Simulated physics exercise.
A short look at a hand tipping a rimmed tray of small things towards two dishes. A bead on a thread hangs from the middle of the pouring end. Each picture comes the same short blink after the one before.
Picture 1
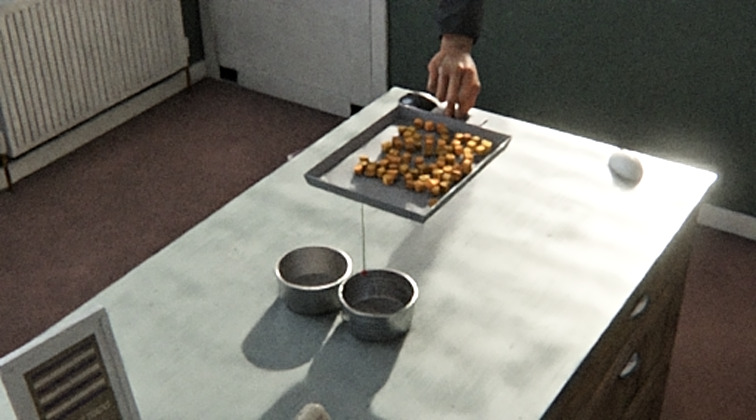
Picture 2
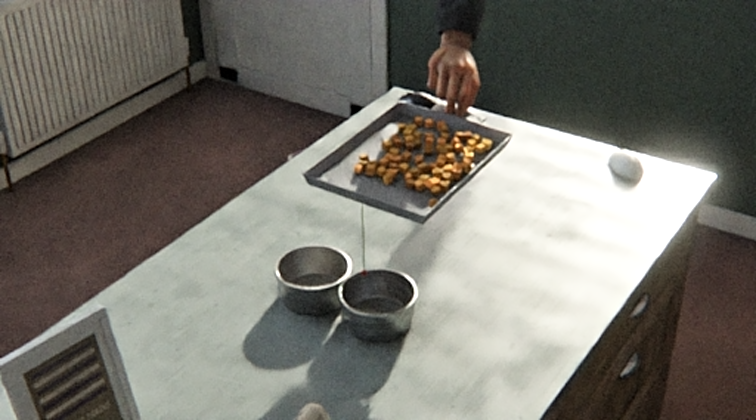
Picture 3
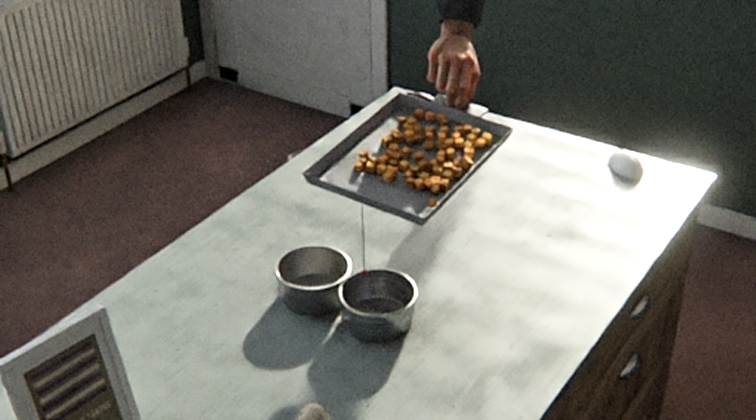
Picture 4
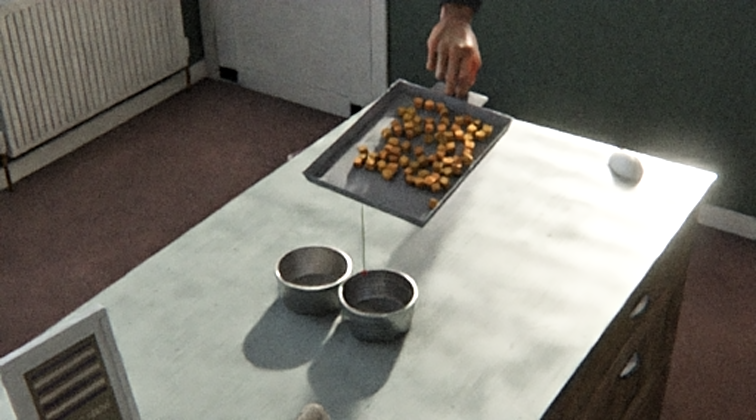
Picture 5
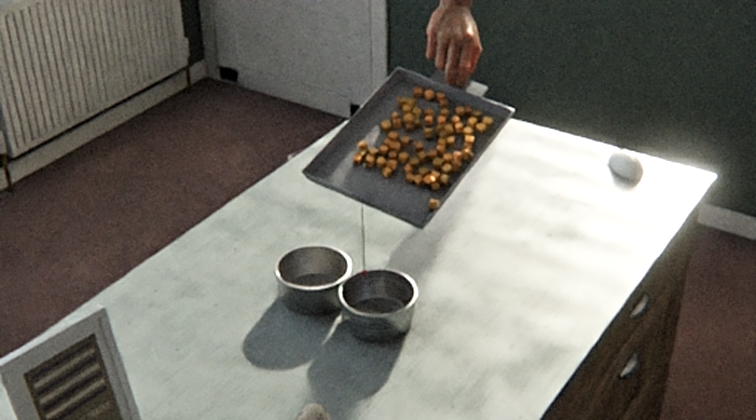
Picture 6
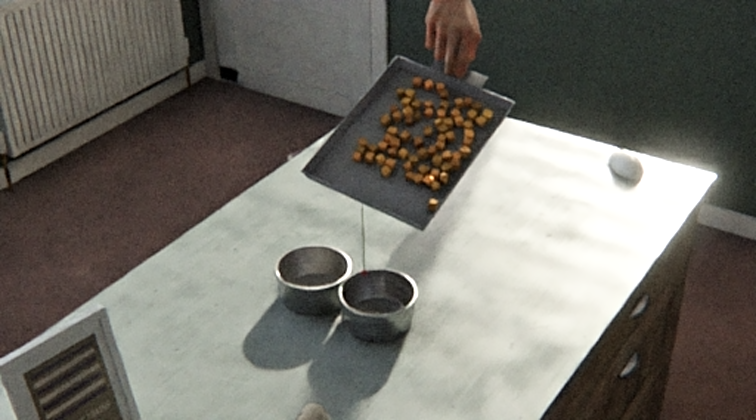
At first, a hand holds a dark rimmed tray of small golden-brown cubes level above a pale countertop, with two round metal dishes standing nearby. The hand then raises the far end, gradually tilting the tray towards the dishes, its right front corner lowest, while the cubes spread slightly apart.
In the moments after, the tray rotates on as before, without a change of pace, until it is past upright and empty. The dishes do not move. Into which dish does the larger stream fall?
The right one ends fuller.
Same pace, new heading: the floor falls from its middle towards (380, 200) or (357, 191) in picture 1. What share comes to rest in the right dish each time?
The first gives 30 %, the second 10 %.
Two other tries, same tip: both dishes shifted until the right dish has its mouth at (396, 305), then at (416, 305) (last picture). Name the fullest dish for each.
At the first place the dish on the right, at the second the right dish.
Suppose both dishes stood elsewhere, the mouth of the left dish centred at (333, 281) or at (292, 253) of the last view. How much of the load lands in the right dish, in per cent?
The first gives 60 %, the second 0 %.
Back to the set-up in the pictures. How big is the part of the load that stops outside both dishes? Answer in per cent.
Near 70 %.
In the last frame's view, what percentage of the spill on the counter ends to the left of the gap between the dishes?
Roughly 20 in a hundred.
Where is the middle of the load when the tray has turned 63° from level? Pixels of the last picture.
At about (410, 192).
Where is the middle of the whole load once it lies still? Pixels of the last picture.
Near (401, 341).
Shortly afterwards, tray tipped steeply; all but a few on the tray; only a few in the air.
Next, tray tipped right over; the bulk on the tray; only a few in the right dish; a little outside both; a little in the air.
Some moments later, tray tipped past a quarter turn; near a quarter in the right dish; the bulk outside both.
In the end, tray tipped past a quarter turn; near a quarter in the right dish; none at all in the left dish; the bulk outside both.
